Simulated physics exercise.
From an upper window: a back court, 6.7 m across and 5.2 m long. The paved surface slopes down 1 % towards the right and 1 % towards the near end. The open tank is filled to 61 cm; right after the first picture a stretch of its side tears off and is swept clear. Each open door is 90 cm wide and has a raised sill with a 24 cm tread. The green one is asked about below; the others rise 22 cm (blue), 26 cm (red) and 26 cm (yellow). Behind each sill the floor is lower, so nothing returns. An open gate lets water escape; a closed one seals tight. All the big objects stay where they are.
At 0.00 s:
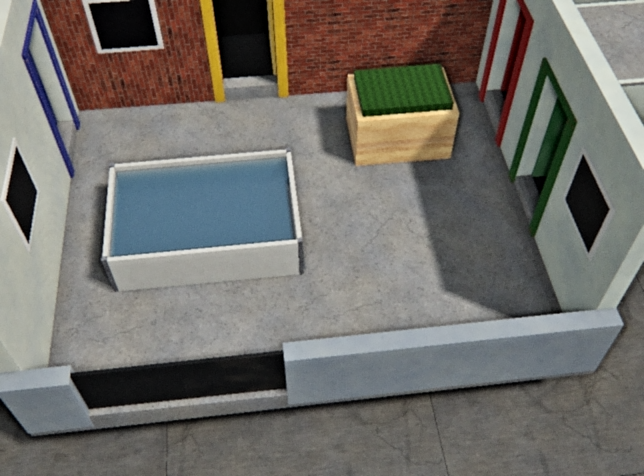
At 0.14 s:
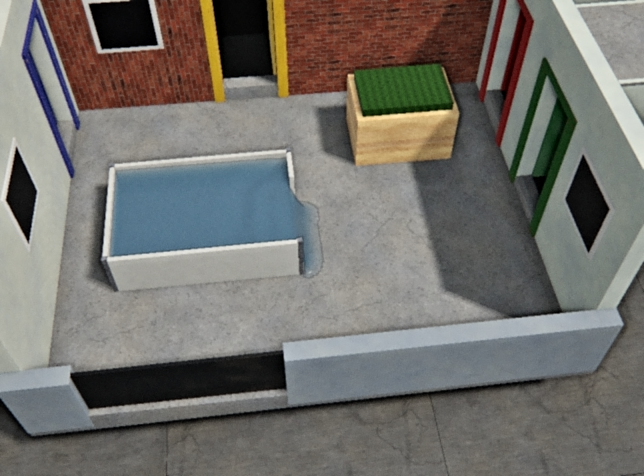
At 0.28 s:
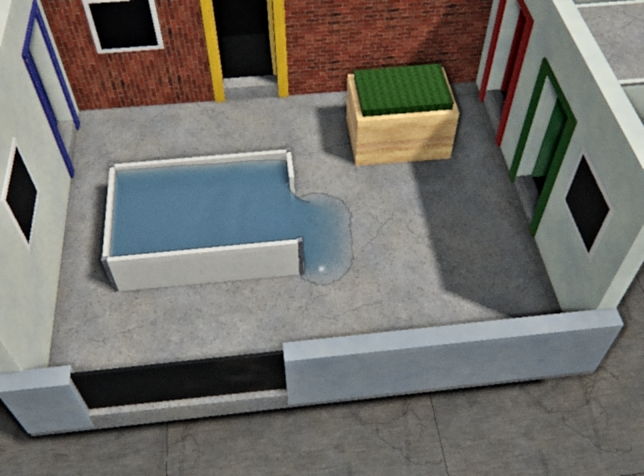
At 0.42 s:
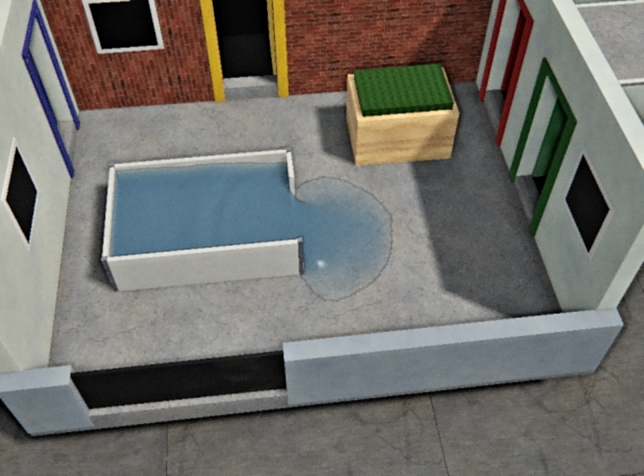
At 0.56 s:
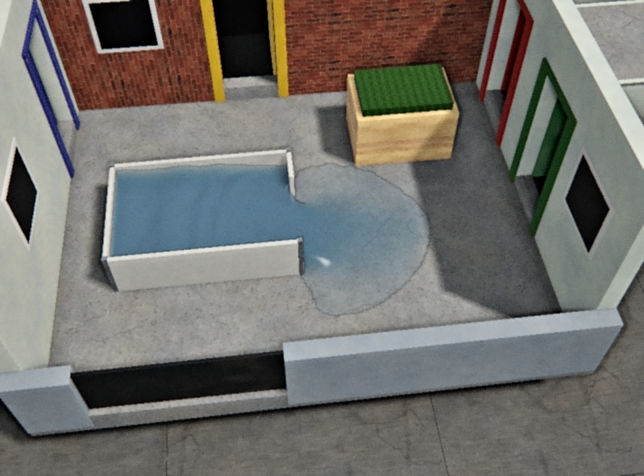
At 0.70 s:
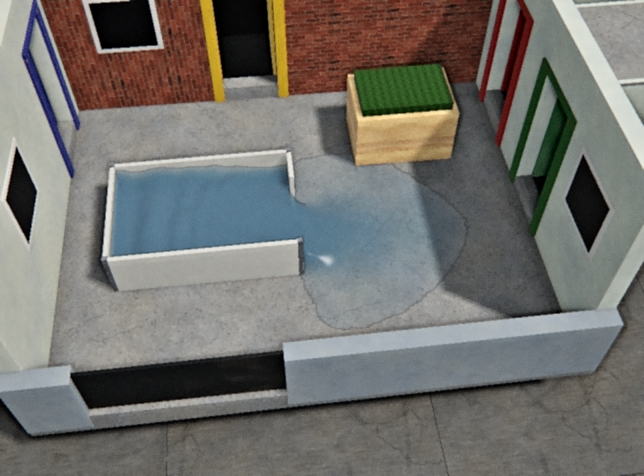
A white-walled open tank of blue water stands left of centre in a grey paved back court, seen from an upper window. Behind it are a brick wall and yellow-framed doorway, with a green-topped wooden box to its right, a blue-framed door left, and red and green ones right. Water pours through a gap in the tank's right side and spreads rightward across the paving in a widening, rounded sheet.
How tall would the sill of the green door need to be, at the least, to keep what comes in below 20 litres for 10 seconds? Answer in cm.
Some 22 cm above the ground.
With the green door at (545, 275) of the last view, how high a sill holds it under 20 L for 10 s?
About 23 cm.
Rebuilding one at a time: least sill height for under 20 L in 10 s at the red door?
Roughly 11.0 cm at red.
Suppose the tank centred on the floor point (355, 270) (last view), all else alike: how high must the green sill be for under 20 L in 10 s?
Some 16 cm.
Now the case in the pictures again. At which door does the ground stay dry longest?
Last comes the blue one.
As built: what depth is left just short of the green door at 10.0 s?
Roughly 12.5 cm deep.
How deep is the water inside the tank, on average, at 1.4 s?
Some 41 cm.
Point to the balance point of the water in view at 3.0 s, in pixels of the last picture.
Near (361, 241).
After 1.4 s water covers 35 % of the floor, deepest (34 cm) near (307, 247); 24 cm at the green door, 1 litre in over its 16 cm sill.
After 3.0 s water covers 45 % of the floor, deepest (32 cm) near (574, 347); 26 cm at the green door, 63 litres in over its 16 cm sill.
After 10.0 s water covers 95 % of the floor, deepest (15 cm) near (574, 347); 13 cm at the green door, 99 litres in over its 16 cm sill.
At the green door as built, the water arrived by 1.0 s and peaked near 29 cm at 2.4 s.
Run again over the same 10 s with other heights there, 58 litres in over 18.5 cm, 6 litres over 25 cm. The limit of 20 litres is kept from about 22 cm up.
